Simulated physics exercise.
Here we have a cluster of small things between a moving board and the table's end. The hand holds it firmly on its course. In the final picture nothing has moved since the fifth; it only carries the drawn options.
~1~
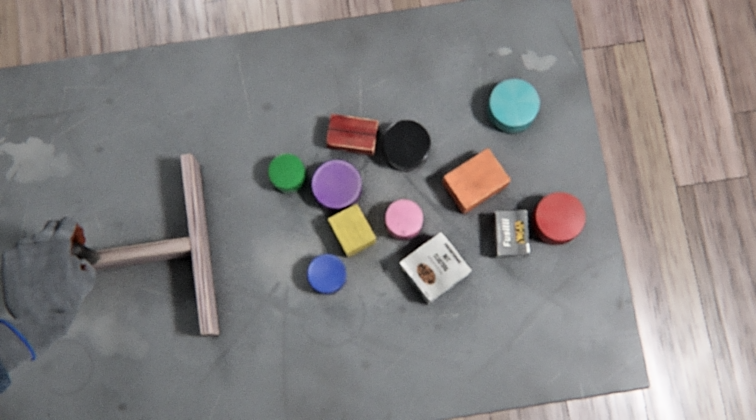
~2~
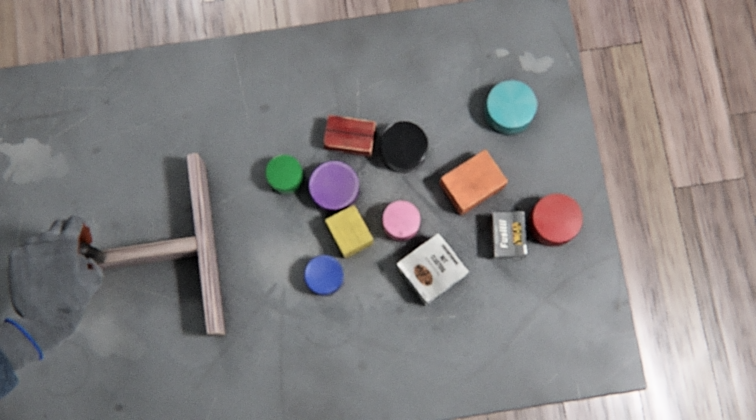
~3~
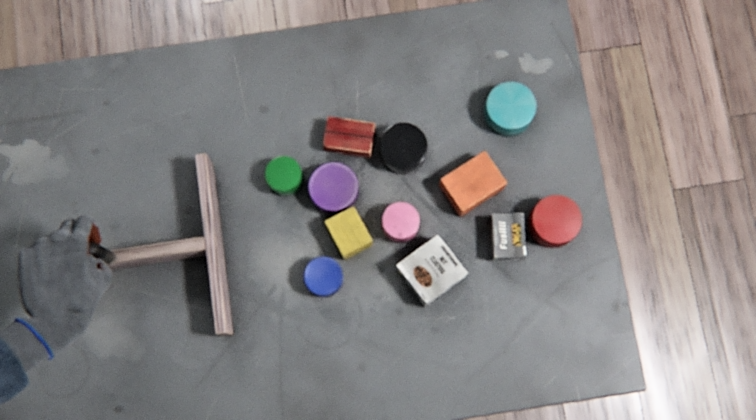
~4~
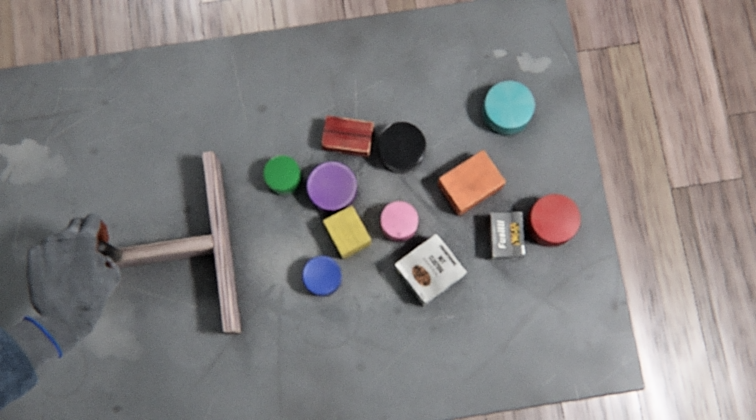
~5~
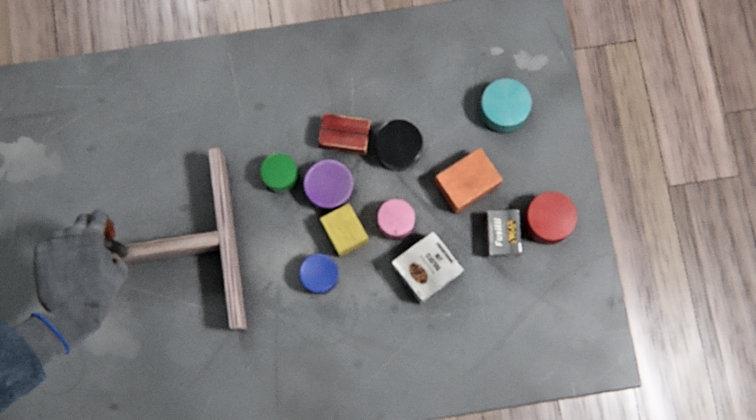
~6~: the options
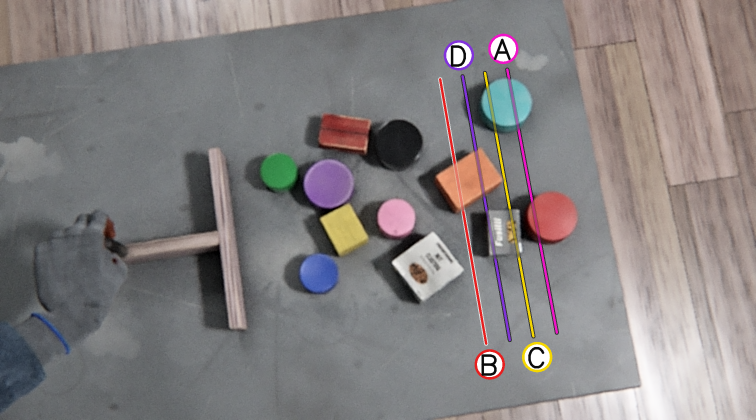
A gloved hand at the left grips a T-shaped wooden board on a grey tabletop, seen from above with plank flooring beyond it. To the right sits a loose cluster of small things: green, purple and blue rounds at its left, red, yellow, black, pink, white and orange pieces between, and turquoise, red and grey ones farther right. The hand slides the board slowly rightward, narrowing the gap, while the objects stay put and the view shifts very slightly.
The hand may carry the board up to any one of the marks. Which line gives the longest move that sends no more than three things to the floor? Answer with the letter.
No farther than A.
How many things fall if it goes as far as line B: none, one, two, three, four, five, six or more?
By then, none.
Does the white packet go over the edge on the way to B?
No.
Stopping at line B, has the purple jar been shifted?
By then, yes.
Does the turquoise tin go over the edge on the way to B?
By then, no.
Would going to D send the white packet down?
By then, no.
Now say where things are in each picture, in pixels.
In the first frame, blue jar (327, 275); turquoise tin (513, 106); orange block (476, 182).
In the second frame, board (202, 242); grey box (508, 236).
In the third frame, board (210, 242); yellow block (349, 233).
In the fourth frame, board (218, 240); red box (348, 137).
In the fifth frame, board (224, 236); purple jar (329, 186); pink tin (396, 219); black pot (399, 145).
On the marked copy, A at (531, 197); B at (463, 208); C at (508, 201); D at (486, 204).
Taking A. A third of the way, board (335, 220); red box (355, 121); blue jar (369, 275).
Two thirds of the way, board (447, 203); red tin (570, 206); orange block (536, 155).
When it is over, board (533, 190); orange block over the edge; red tin over the edge; two fallen.
As for the rest, B is within the limit but short; C is within the limit but short; D is within the limit but short.
